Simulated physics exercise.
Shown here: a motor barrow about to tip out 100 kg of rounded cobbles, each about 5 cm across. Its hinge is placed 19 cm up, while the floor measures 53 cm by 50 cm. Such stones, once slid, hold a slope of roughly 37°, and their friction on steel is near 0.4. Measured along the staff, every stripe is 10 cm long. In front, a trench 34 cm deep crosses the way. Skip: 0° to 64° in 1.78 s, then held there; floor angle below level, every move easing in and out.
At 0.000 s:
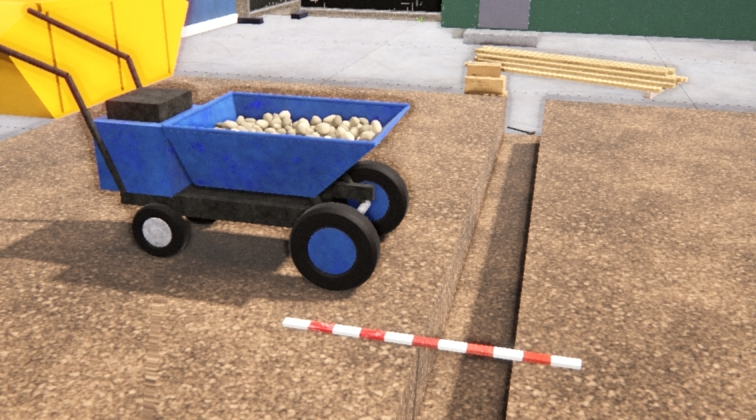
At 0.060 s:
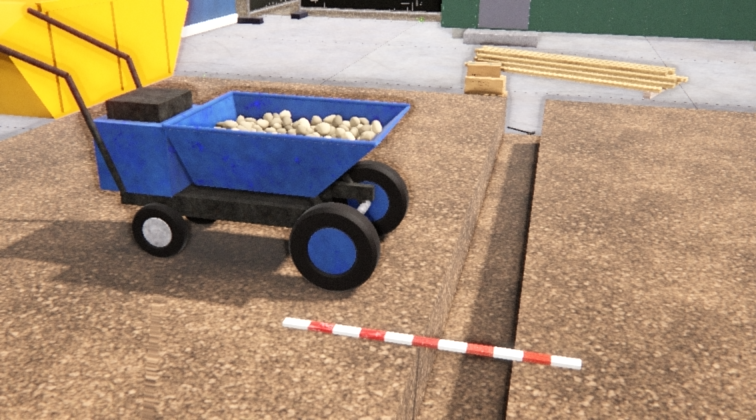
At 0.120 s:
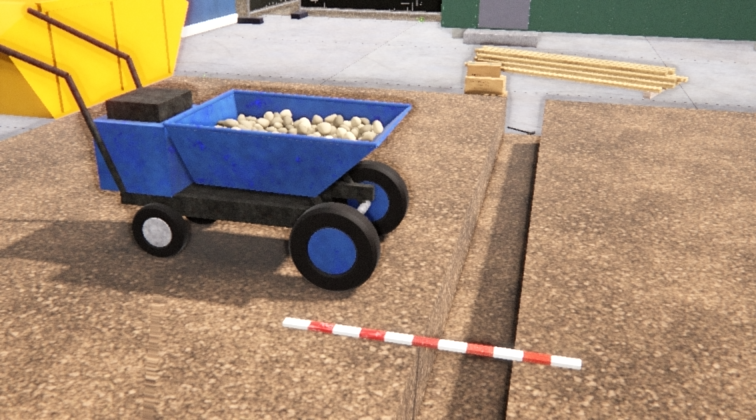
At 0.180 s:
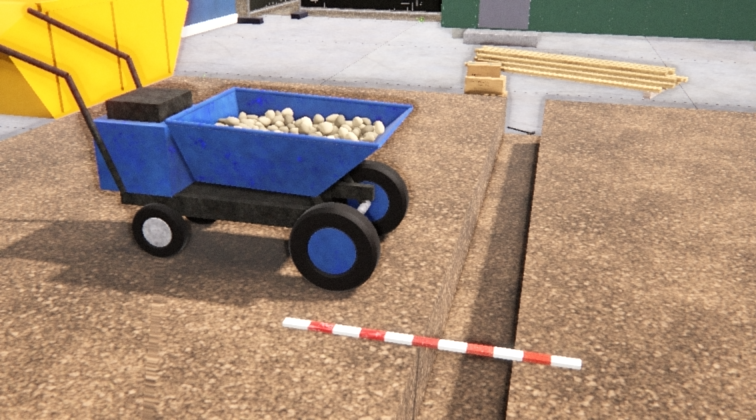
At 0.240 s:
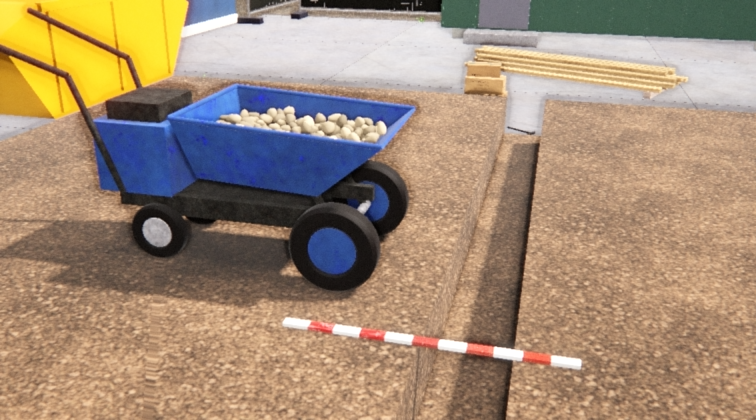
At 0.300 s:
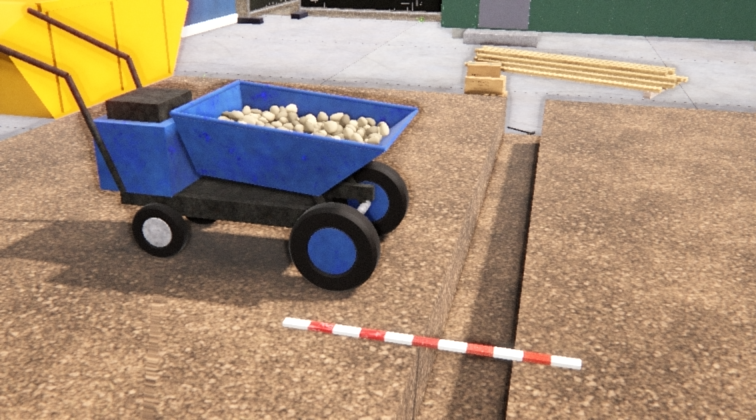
A blue motor barrow loaded with pale rounded stones stood still beside a narrow trench and a red-and-white striped staff, then its skip tilted very slightly forward to the right, the stones shifting a little.
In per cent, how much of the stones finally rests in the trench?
Roughly 81 per cent of them.
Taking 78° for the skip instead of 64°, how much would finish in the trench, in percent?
Then roughly 90 percent.
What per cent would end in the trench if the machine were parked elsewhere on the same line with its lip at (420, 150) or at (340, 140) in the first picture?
It'd be around 30 per cent and after that around 100 per cent.
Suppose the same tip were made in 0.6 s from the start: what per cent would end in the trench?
In that case some 55 per cent.
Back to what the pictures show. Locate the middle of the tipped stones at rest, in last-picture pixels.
Near (495, 327).
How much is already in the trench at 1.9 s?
40 per cent, give or take.
After 1.3 s the floor is at 54°; 100 % in the skip; the foremost stones are at (457, 202).
After 1.9 s the floor is at 64°; 49 % in the skip, 42 % in the trench, 9 % past the trench; the foremost stones are at (568, 275).
After 2.2 s the floor is at 64°; 18 % in the skip, 63 % in the trench, 19 % past the trench; the foremost stones are at (620, 286).
After 4.2 s the floor is at 64°; 0 % in the skip, 81 % in the trench, 19 % past the trench; the foremost stones are at (646, 297).
